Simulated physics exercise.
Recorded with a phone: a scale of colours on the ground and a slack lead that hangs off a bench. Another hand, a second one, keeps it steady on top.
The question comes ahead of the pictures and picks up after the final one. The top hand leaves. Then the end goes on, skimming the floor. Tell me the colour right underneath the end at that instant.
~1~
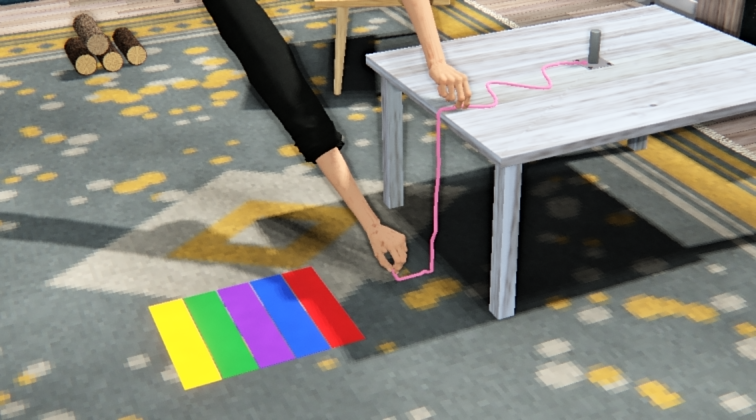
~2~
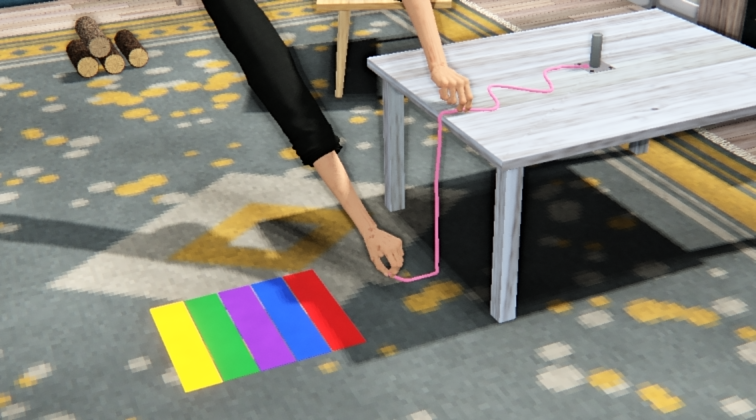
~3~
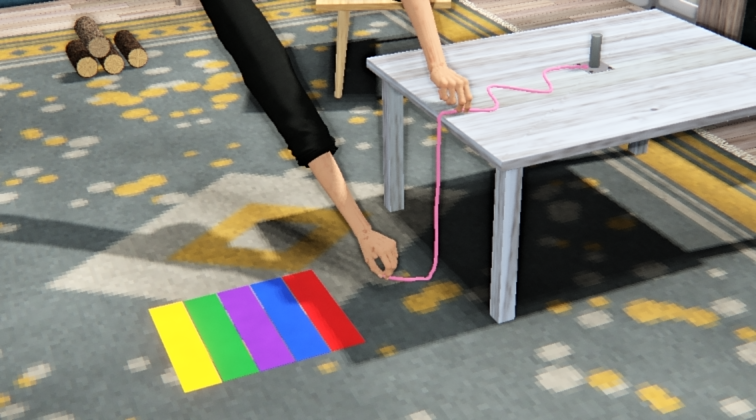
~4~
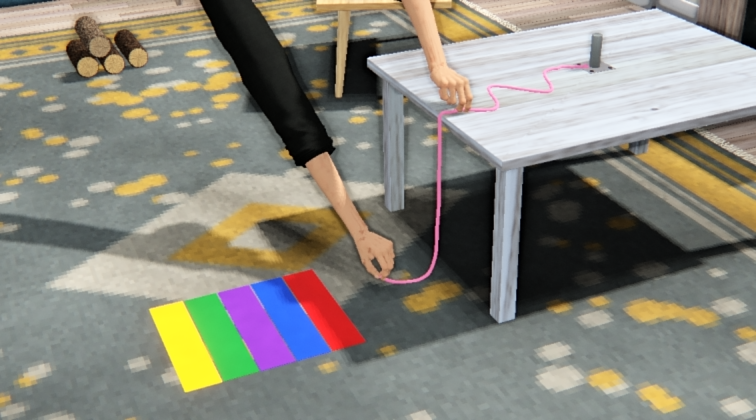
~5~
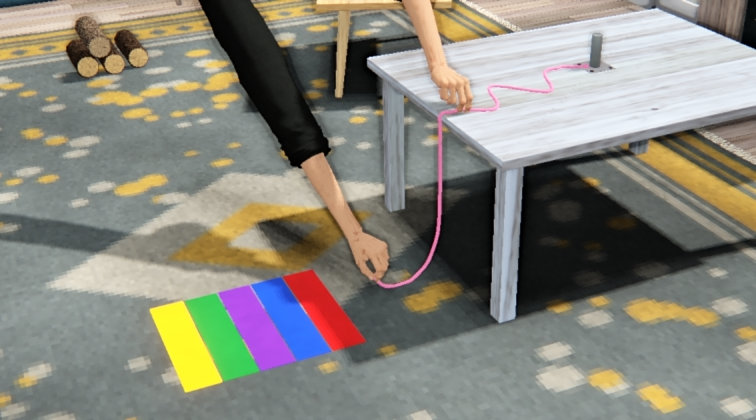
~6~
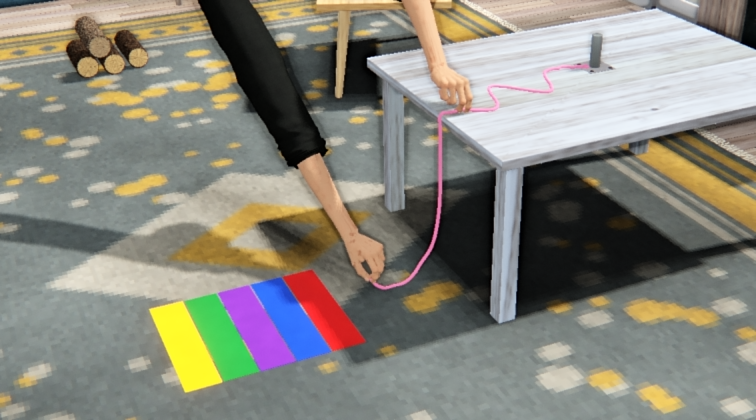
Right underneath is yellow.
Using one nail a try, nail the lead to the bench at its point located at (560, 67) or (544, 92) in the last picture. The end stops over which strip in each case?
Try 1: Yellow; try 2: Green.
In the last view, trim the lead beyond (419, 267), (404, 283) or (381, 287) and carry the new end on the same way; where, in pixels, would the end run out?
Respectively (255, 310), (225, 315) and (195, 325).
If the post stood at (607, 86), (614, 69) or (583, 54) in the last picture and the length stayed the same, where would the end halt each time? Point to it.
First (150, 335), then (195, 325), and last (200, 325).
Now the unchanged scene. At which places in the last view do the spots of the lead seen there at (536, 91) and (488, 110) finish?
Point one to (497, 93), point two to (405, 140).
Soon after, end near (243, 312); over purple.
Then, end near (203, 322); over green.
At full stretch, end near (178, 329); over yellow. The yellow one.
